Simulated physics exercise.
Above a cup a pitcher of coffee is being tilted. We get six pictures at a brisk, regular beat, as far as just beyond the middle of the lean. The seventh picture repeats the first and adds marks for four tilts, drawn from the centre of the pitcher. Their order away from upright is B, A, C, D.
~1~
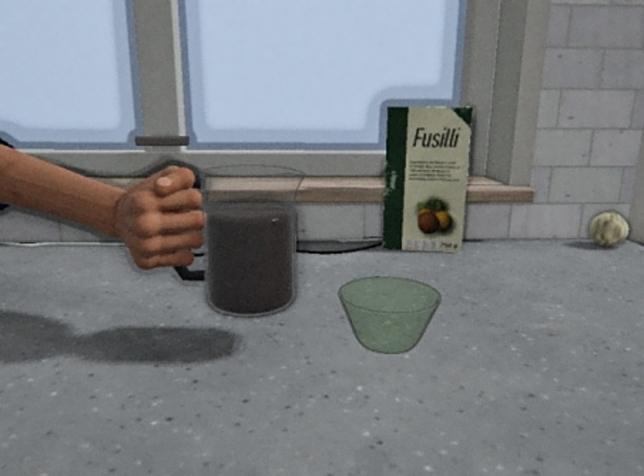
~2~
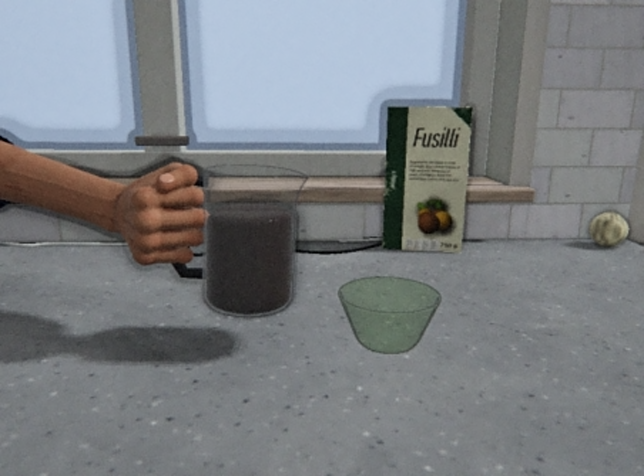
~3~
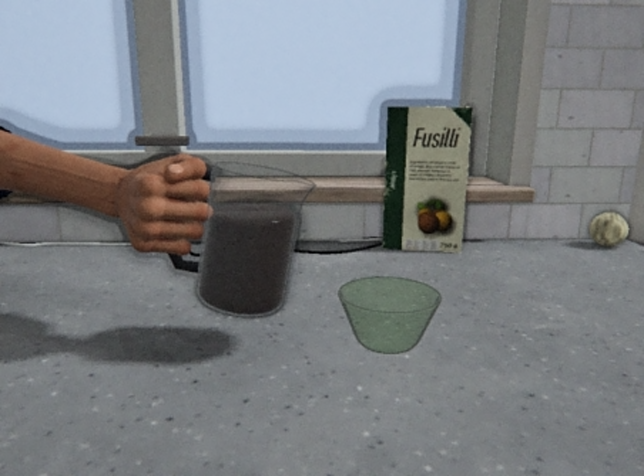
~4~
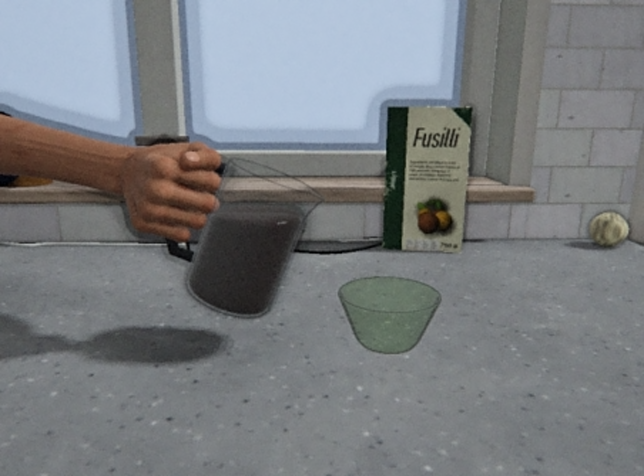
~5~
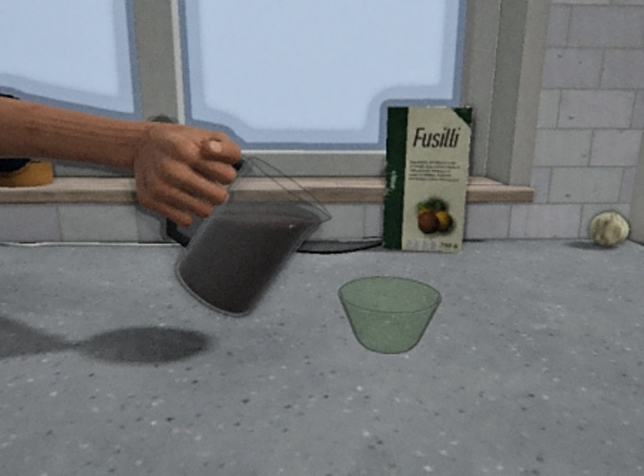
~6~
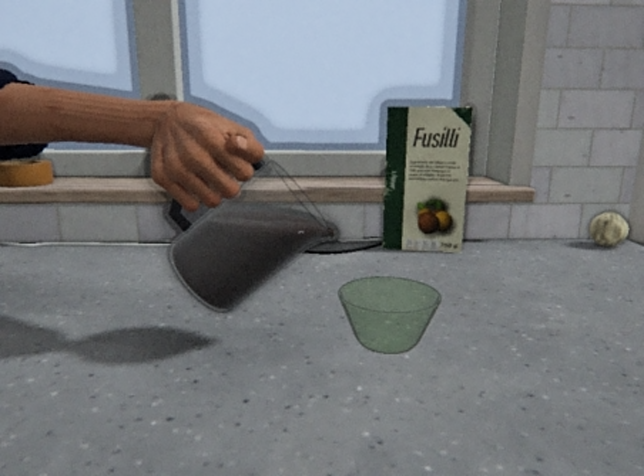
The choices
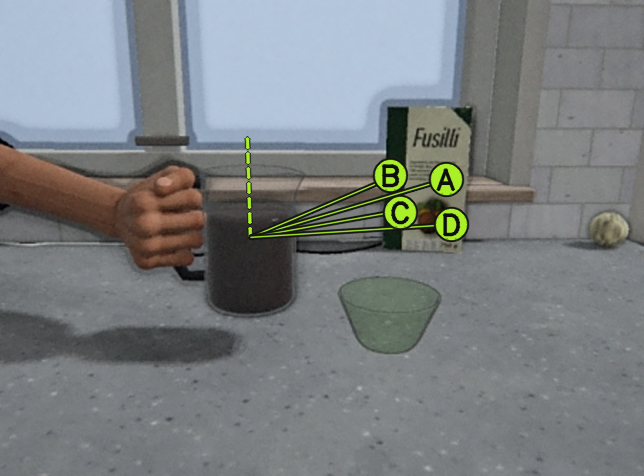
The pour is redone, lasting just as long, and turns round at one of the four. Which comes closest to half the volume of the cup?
B.
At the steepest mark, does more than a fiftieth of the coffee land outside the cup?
Yes, it does.
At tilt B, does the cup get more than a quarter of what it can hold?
Yes, it does.
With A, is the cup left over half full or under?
Over.
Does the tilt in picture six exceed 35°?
Yes, it does.
On the marked copy, A at (429, 184); B at (375, 184); C at (383, 213); D at (434, 225).
Choosing A, the cup ends with about 70 % of what it can hold; 7 % of the coffee is spilt.
Choosing B, the cup ends with about 54 % of what it can hold.
Choosing C, the cup ends with about 69 % of what it can hold; 21 % of the coffee is spilt.
Choosing D, the cup ends with about 68 % of what it can hold; 34 % of the coffee is spilt.
